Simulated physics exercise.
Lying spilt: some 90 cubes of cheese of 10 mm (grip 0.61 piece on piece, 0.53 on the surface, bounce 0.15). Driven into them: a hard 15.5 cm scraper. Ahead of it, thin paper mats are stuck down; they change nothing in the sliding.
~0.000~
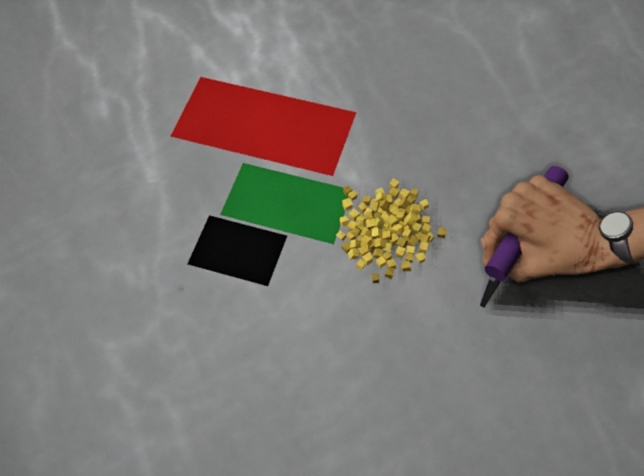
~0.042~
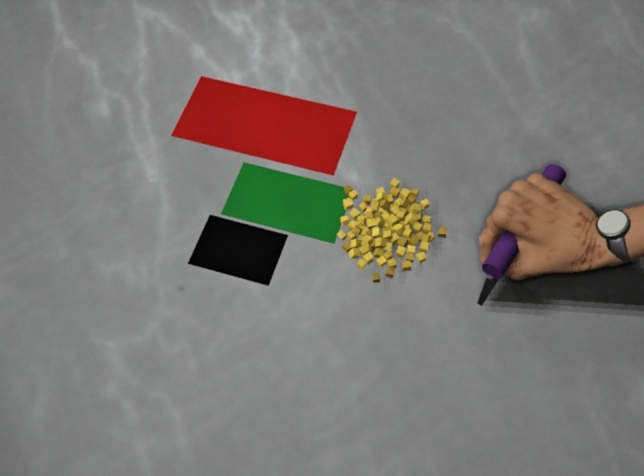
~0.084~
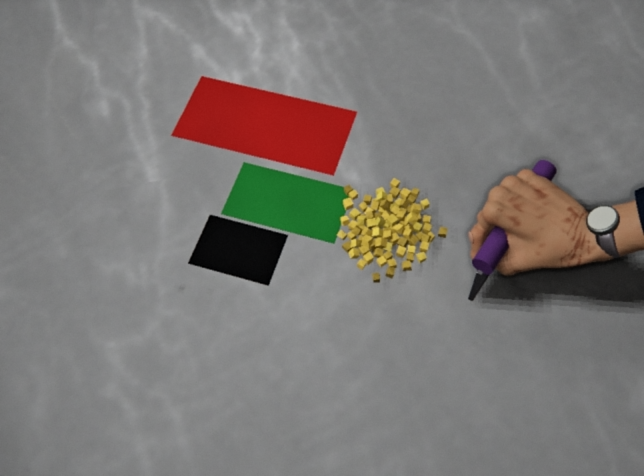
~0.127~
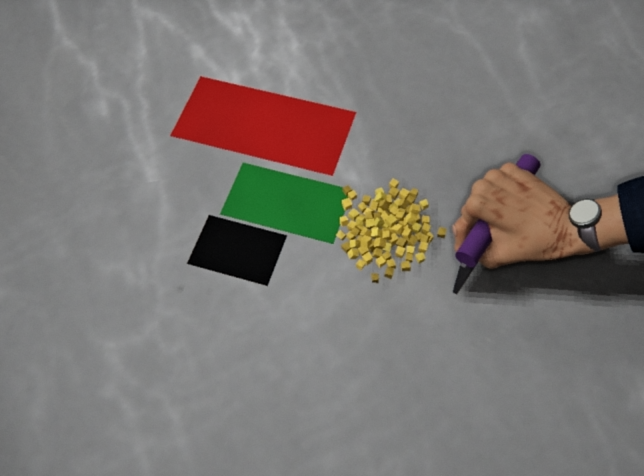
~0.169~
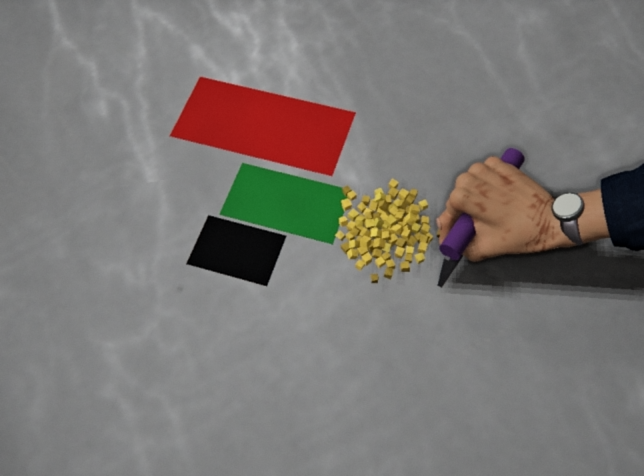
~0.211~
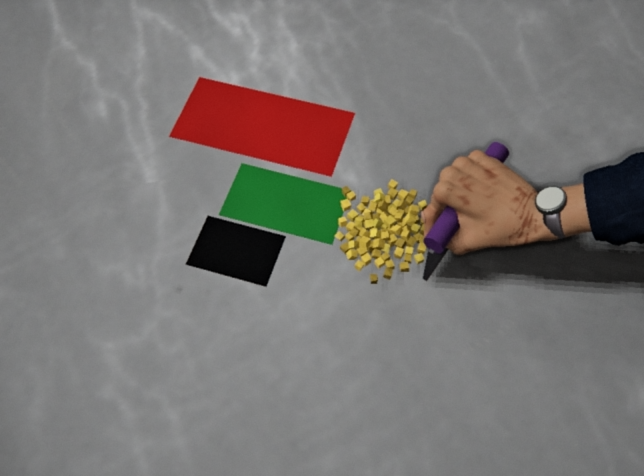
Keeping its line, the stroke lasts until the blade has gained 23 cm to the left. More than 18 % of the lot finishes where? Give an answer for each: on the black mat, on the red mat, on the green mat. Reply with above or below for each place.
Black mat: Below; red mat: Above; green mat: Above.
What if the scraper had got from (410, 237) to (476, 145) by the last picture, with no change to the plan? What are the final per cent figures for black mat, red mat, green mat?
At rest the black mat holds 0 %, the red mat 35 %, and the green mat 30 %.
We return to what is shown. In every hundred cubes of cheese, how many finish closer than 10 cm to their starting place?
Roughly 25 per cent.
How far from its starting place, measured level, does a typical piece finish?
It comes to about 12 cm.
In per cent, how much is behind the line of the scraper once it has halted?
20 per cent.
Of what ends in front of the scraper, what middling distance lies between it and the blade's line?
Roughly 3 centimetres.
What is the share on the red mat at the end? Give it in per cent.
It comes to some 25 percent.
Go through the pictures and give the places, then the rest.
In the first frame, scraper from (491, 283) to (554, 184); moved 0.0 cm; pieces shifted so far, 0; middle of the spill at (391, 221); black mat at (238, 250); green mat at (287, 202); red mat at (264, 124).
In the second frame, scraper from (489, 281) to (552, 183); moved 0.4 cm; pieces shifted so far, 0; middle of the spill at (392, 221).
In the third frame, scraper from (479, 276) to (542, 179); moved 1.5 cm; pieces shifted so far, 0; middle of the spill at (392, 221).
In the fourth frame, scraper from (463, 269) to (527, 173); moved 3.3 cm; pieces shifted so far, 0; middle of the spill at (391, 221).
In the fifth frame, scraper from (447, 262) to (511, 167); moved 5.0 cm; pieces shifted so far, 0; middle of the spill at (390, 221).
In the sixth frame, scraper from (431, 255) to (496, 161); moved 6.8 cm; pieces shifted so far, 0; middle of the spill at (390, 222); black mat at (236, 250); green mat at (285, 203); red mat at (263, 125). Its speed is about 0.42 m/s, heading 13 degrees away from the viewer.
Then, at 0.43 s, scraper 16 cm from its start, spill 12 cm wide; green mat 30 %, off the mats 70 %.
After 0.66 s, scraper 23 cm from its start, spill 15 cm wide; green mat 45 %, red mat 25 %, off the mats 30 %.
After 0.85 s, scraper 23 cm from its start, spill 16 cm wide; green mat 45 %, red mat 25 %, off the mats 30 %.
In the end, at 1.3 s, black mat 0 %, green mat 45 %, red mat 25 %, off the mats 30 %.
